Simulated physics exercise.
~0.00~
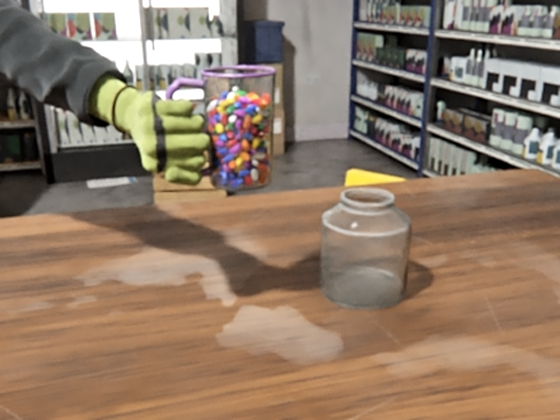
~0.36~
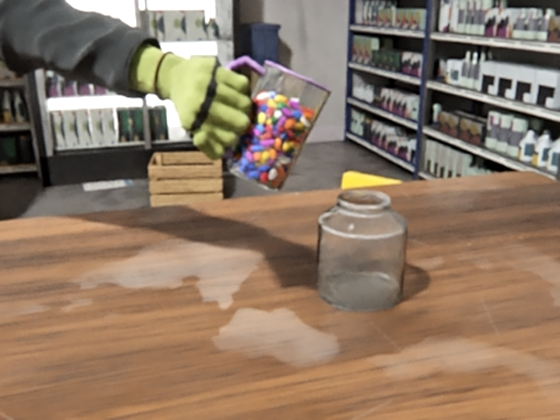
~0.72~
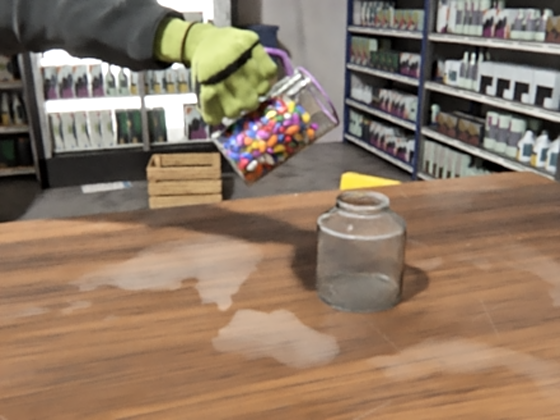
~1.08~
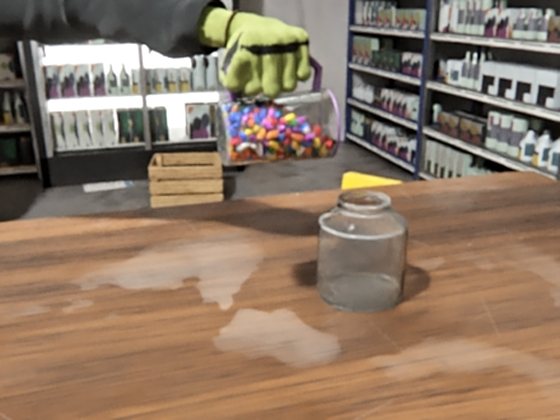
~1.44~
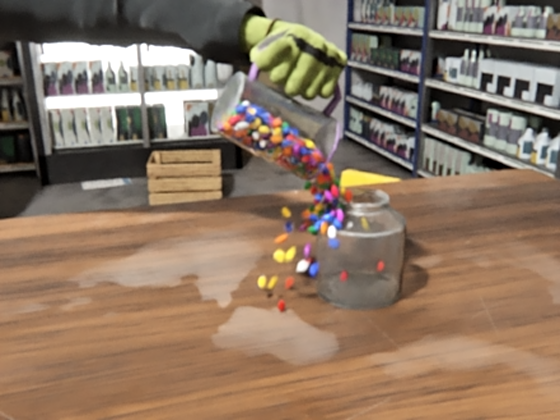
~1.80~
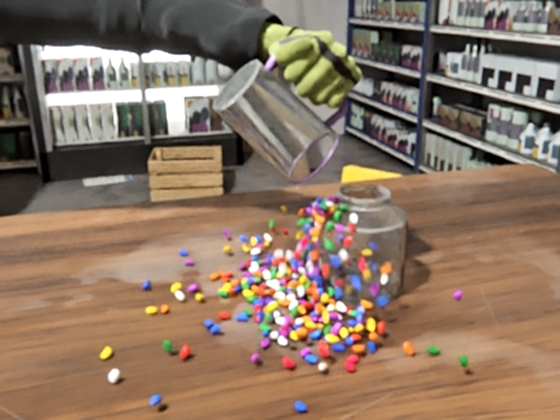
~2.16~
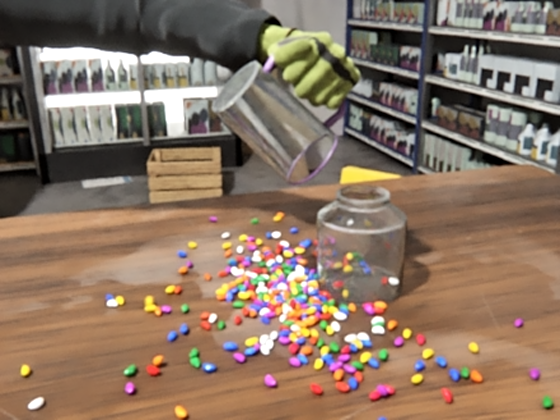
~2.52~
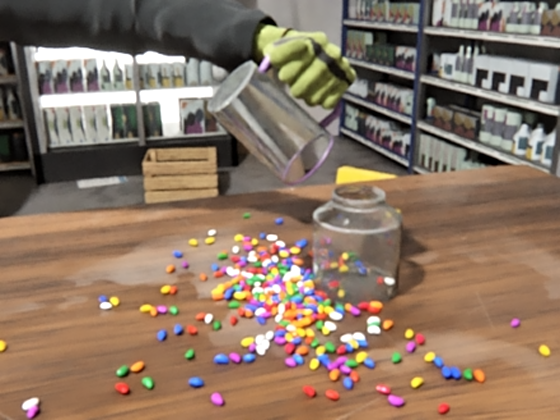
Colorful candies pour from a cup tipped by a gloved hand, mostly missing the jar.
